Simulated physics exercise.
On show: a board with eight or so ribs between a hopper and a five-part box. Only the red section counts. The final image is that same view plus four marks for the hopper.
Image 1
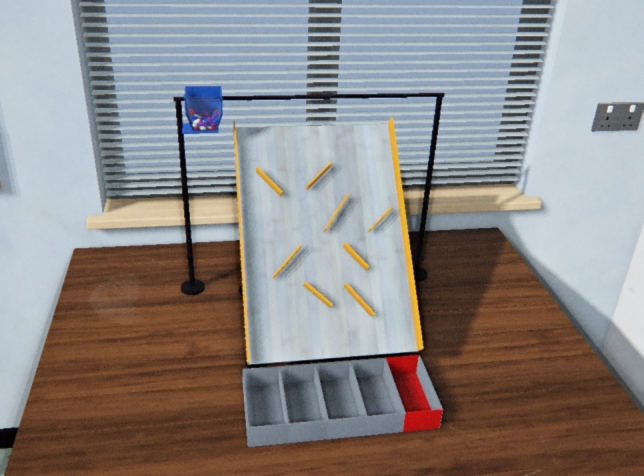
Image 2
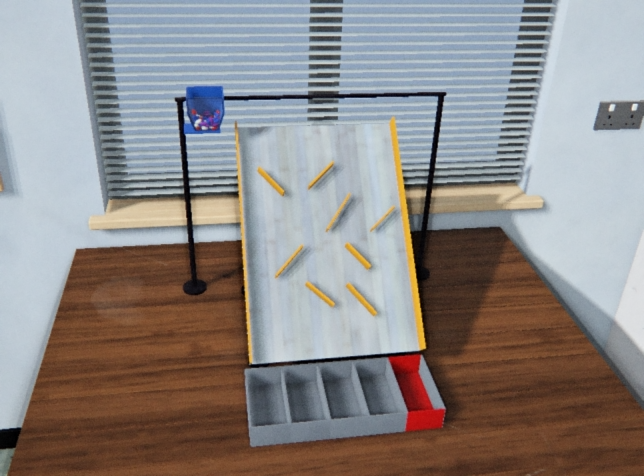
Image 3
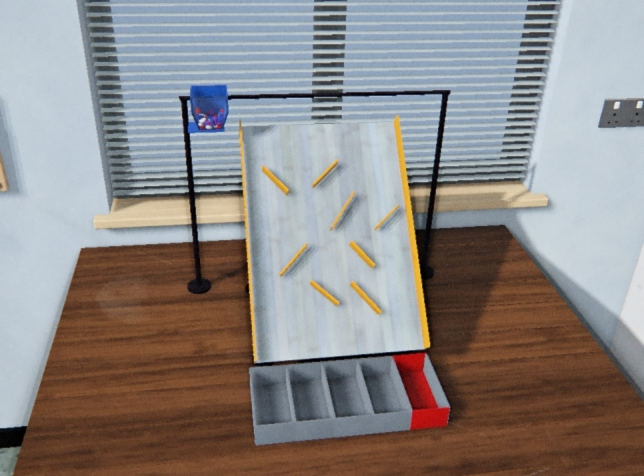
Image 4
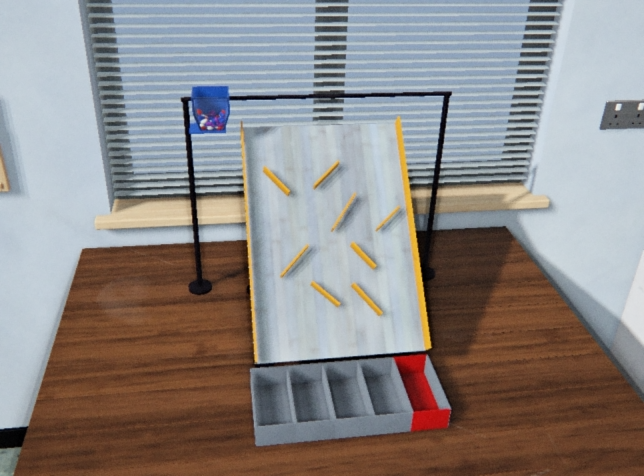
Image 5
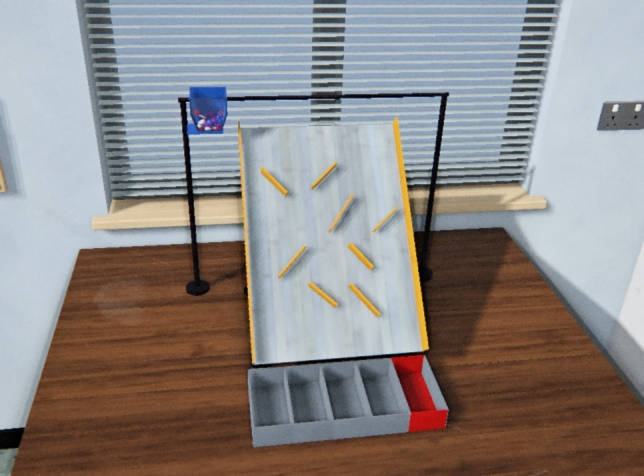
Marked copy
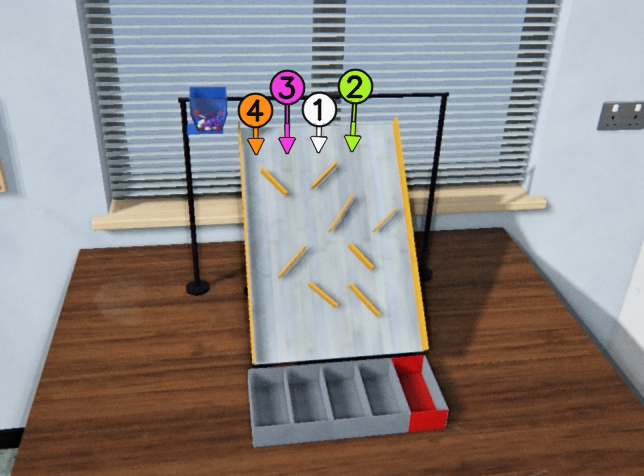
A tilted board with orange ribs standing motionless above a five-part box with a red right-hand section, the view shifting slightly.
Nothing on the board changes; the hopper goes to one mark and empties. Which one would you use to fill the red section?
2.
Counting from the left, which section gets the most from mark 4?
The first from the left.
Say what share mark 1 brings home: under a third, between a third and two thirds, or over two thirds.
Under a third.
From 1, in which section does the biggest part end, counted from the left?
The first.
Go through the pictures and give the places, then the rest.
In the first picture, hopper (205, 122), jelly beans, door shut.
In the second picture, ribs (259, 167) to (284, 192), (310, 185) to (334, 161), (328, 228) to (350, 193).
In the third picture, ribs (377, 227) to (399, 205), (281, 274) to (307, 243), (351, 241) to (375, 265).
In the fourth picture, ribs (312, 281) to (340, 304), (353, 283) to (382, 314).
In the fifth picture, red section (428, 419), number 5 of 5 from the left.
On the marked copy, mark 1 meets the board at (318, 146); mark 2 meets the board at (352, 145); mark 3 meets the board at (287, 147); mark 4 meets the board at (256, 148).
With 1, not one piece in the red section, every piece in other sections.
With 2, roughly two thirds in the red section, roughly a third in other sections.
With 3, about a tenth in the red section, almost all in other sections.
With 4, about a tenth in the red section, the larger part in other sections, about a tenth outside the box.
